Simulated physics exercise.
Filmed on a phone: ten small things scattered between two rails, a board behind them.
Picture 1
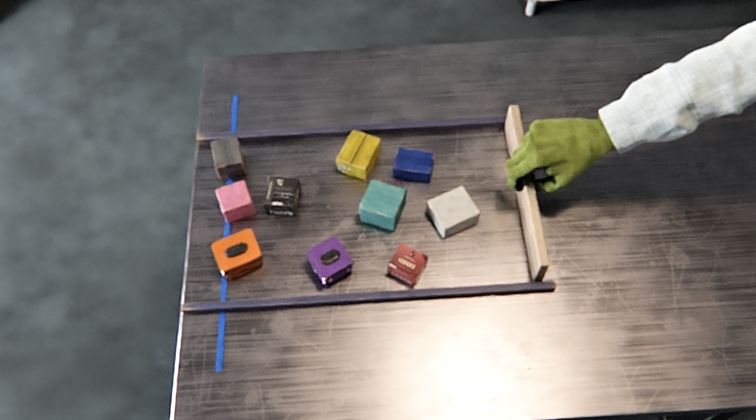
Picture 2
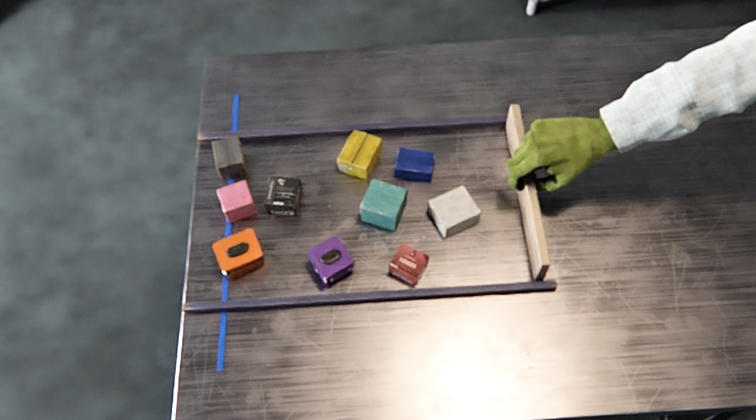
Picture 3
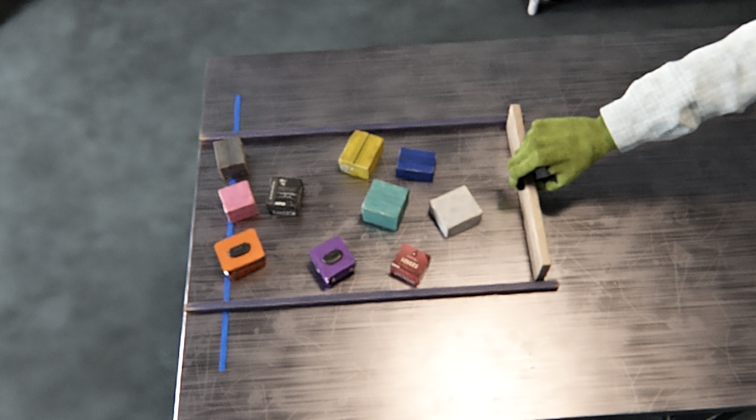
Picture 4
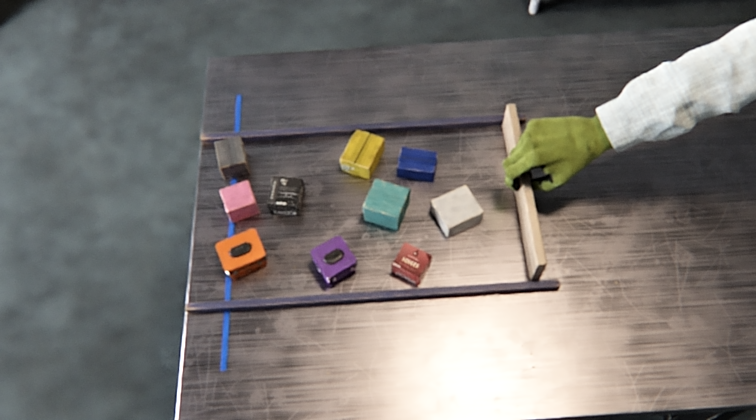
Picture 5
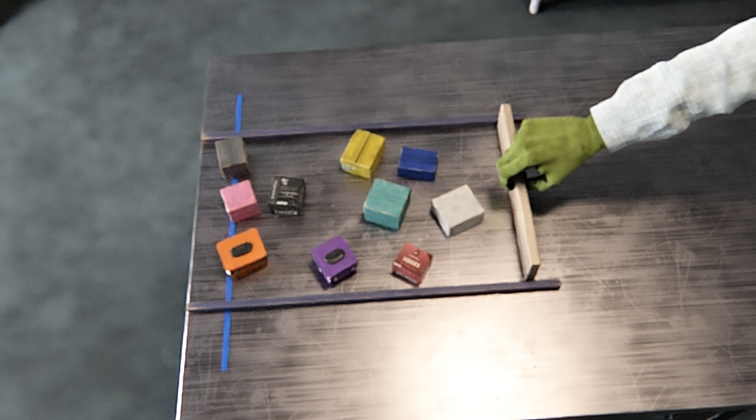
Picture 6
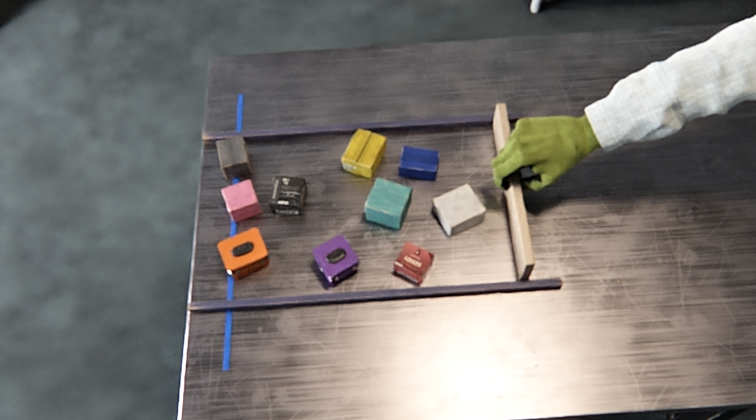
To begin with, a green-gloved hand grips a wooden board at the right of two dark rails, with ten small colourful boxes and blocks scattered between them. The board stays almost still at first, then the hand slides it slightly left, while the objects stay put on the table.
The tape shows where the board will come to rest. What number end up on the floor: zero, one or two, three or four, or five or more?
In the end the number that fall off is five or more.
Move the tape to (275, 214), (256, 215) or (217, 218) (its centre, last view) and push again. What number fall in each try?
In that order 2, 2 and 5.
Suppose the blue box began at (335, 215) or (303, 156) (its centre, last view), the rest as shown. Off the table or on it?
In that order, it comes down; is lost.
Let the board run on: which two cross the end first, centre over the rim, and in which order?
The order is the pink block, then the black box.
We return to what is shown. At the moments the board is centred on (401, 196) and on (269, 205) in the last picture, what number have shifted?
First 5, then 10.
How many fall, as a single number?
It comes to 5.
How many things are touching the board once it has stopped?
In contact: 5.
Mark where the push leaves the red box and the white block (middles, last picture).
About (213, 287), and the other about (213, 218).
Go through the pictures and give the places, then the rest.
The first frame shows grey box (229, 158); pink block (236, 202); orange case (238, 255); board (525, 190); tape (228, 218).
The second frame shows pink block (237, 201); board (526, 189).
The third frame shows orange case (241, 255); red box (411, 264).
The fourth frame shows grey box (233, 158); yellow box (363, 154).
The fifth frame shows pink block (241, 201); turquoise block (388, 204).
The sixth frame shows grey box (235, 158); pink block (242, 201); orange case (245, 254); board (512, 189); tape (234, 217).
Soon after, none off yet; grey box at rest near (235, 158); pink block at rest near (242, 201); orange case at rest near (245, 254).
After that, none off yet; grey box at rest near (235, 158); pink block displaced a little near (231, 202); orange case at rest near (245, 254).
And then, one off so far; grey box moving near (230, 158); pink block on its way down near (214, 314); orange case displaced about its own width near (213, 250).
In the end, the number that fall off is five or more; gone, turquoise block, black box, orange case, pink block and grey box.
